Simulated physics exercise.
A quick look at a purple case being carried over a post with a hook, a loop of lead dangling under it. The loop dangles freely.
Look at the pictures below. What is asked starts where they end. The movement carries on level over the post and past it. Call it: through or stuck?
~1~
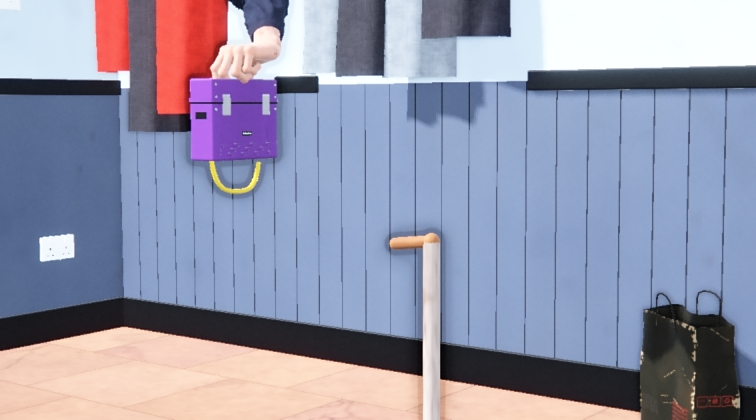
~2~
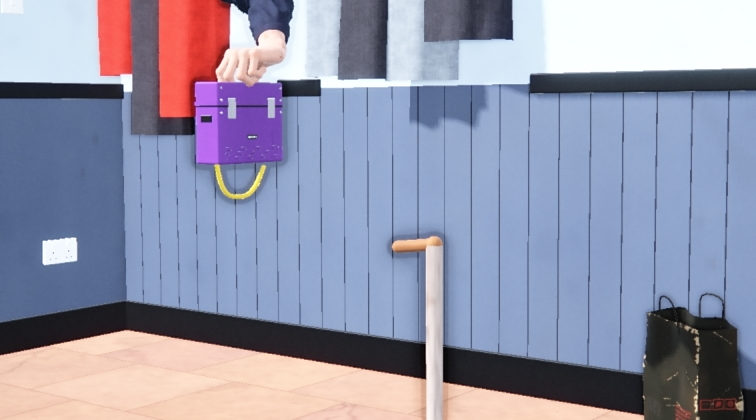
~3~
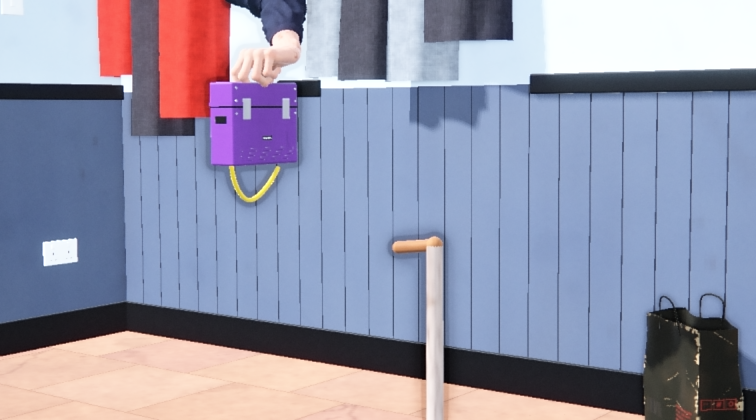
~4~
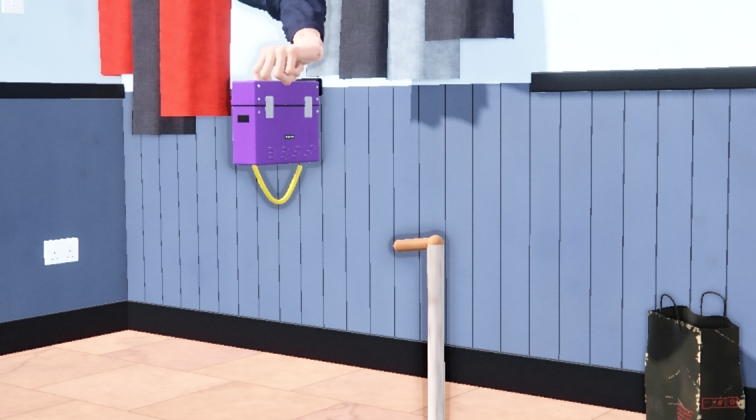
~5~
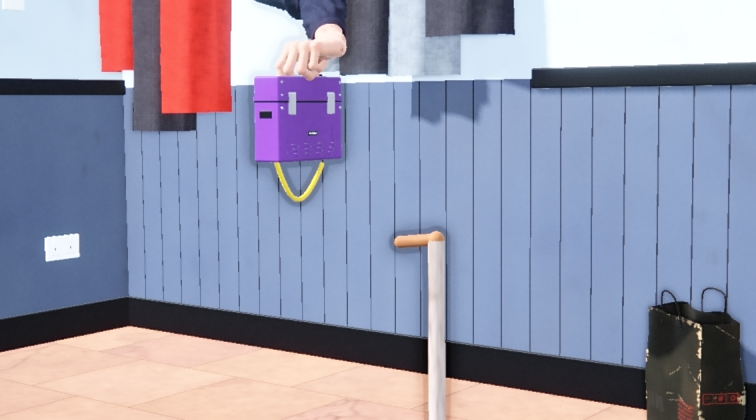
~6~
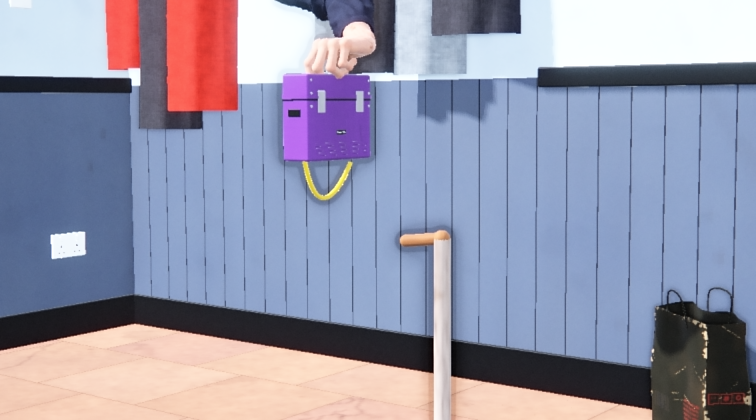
Through.
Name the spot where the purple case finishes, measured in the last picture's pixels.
When all motion stops, it is close to pixel (604, 118).
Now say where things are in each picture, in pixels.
The first picture shows purple case (235, 119); hook tip (396, 244).
The second picture shows purple case (240, 123); bottom of the loop (237, 197).
The third picture shows purple case (255, 123).
The fourth picture shows purple case (277, 122); bottom of the loop (278, 202).
The fifth picture shows purple case (299, 118).
The sixth picture shows purple case (328, 117); bottom of the loop (323, 198); hook tip (406, 241); hook points towards it, loop hangs above the hook.
Then, 0.82 s after the last picture, case over the post near (439, 117).
Then, 1.58 s after the last picture, case past the post near (559, 118).
At rest, case past the post near (604, 118). The purple case goes by freely.
